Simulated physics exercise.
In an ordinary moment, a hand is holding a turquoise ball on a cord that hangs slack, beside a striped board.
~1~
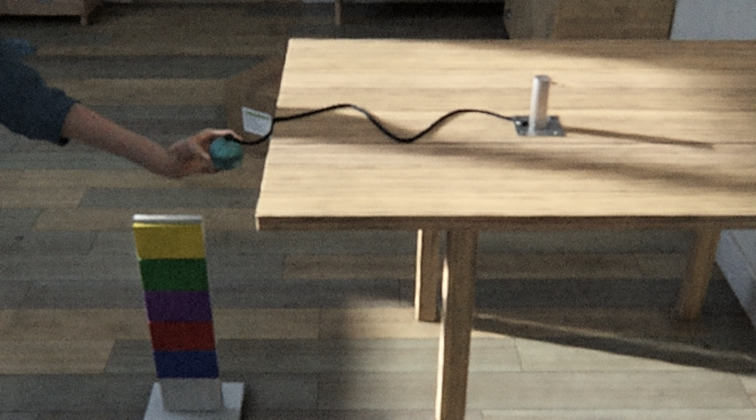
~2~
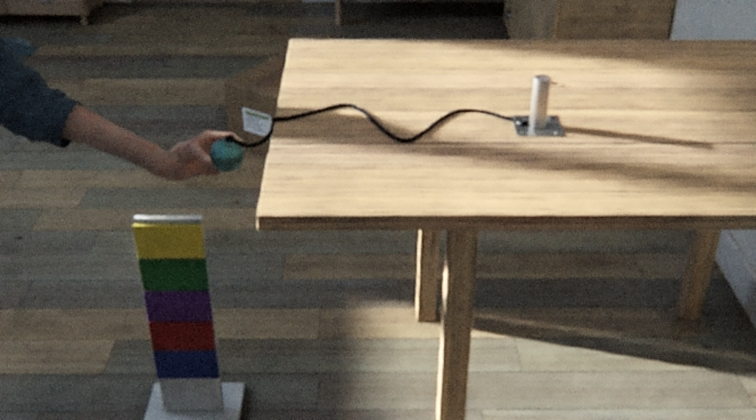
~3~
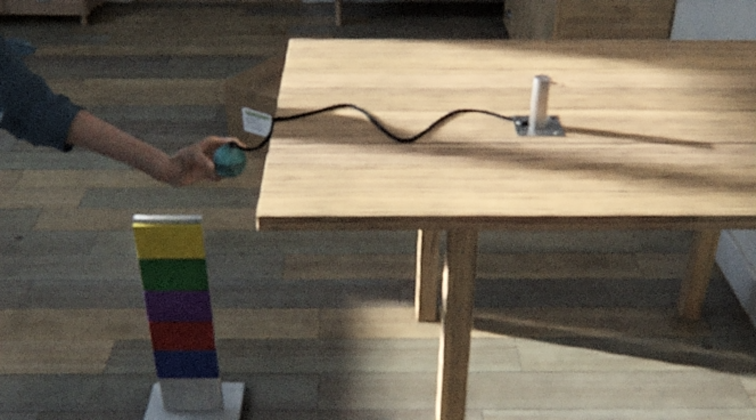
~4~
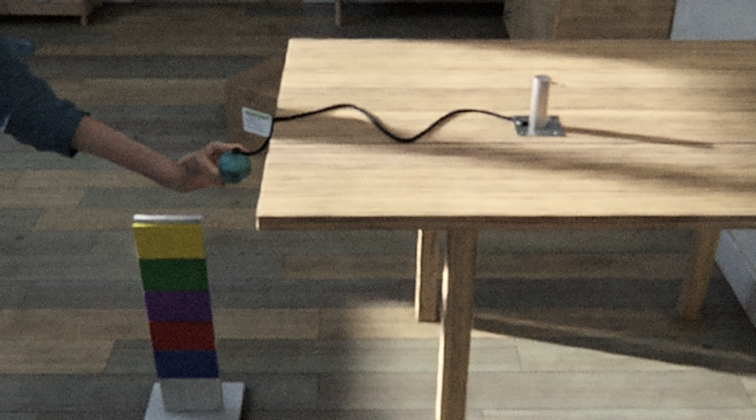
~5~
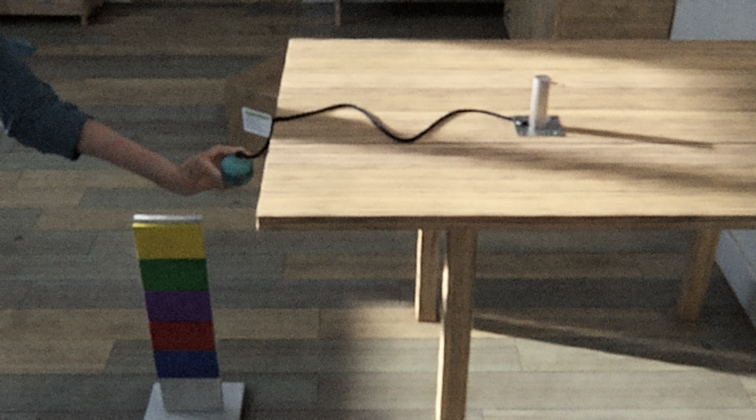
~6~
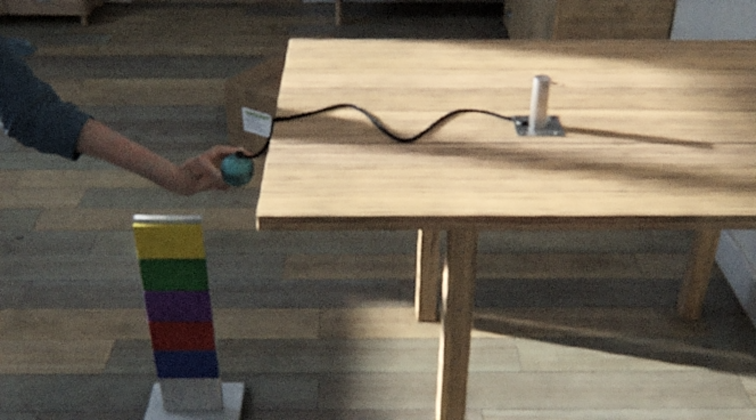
A hand holding a turquoise ball on a slack black cord moved slightly down and to the right beside a wooden table, above a striped board, while the cord across the tabletop stayed still.
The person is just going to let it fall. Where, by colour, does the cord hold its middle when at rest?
By colour, at green.
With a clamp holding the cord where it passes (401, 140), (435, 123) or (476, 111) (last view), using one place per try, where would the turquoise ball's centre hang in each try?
(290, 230); (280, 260); (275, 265).
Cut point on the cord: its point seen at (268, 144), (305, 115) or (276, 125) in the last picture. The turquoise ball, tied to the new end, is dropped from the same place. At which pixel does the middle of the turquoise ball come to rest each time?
In order, it comes to rest around (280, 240), (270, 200) and (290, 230).
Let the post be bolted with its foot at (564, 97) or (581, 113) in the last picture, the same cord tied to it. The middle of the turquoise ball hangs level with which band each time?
First case: Yellow. Second case: Yellow.
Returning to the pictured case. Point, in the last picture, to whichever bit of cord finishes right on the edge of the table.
Roughly (357, 108).
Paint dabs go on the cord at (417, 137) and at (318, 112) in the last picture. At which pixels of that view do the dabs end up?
Point one to (375, 125), point two to (271, 171).
Early on, ball near (290, 260); level with yellow.
Midway, ball near (261, 270); level with green.
Finally, ball near (273, 274); level with green. Its middle rests at the green band.
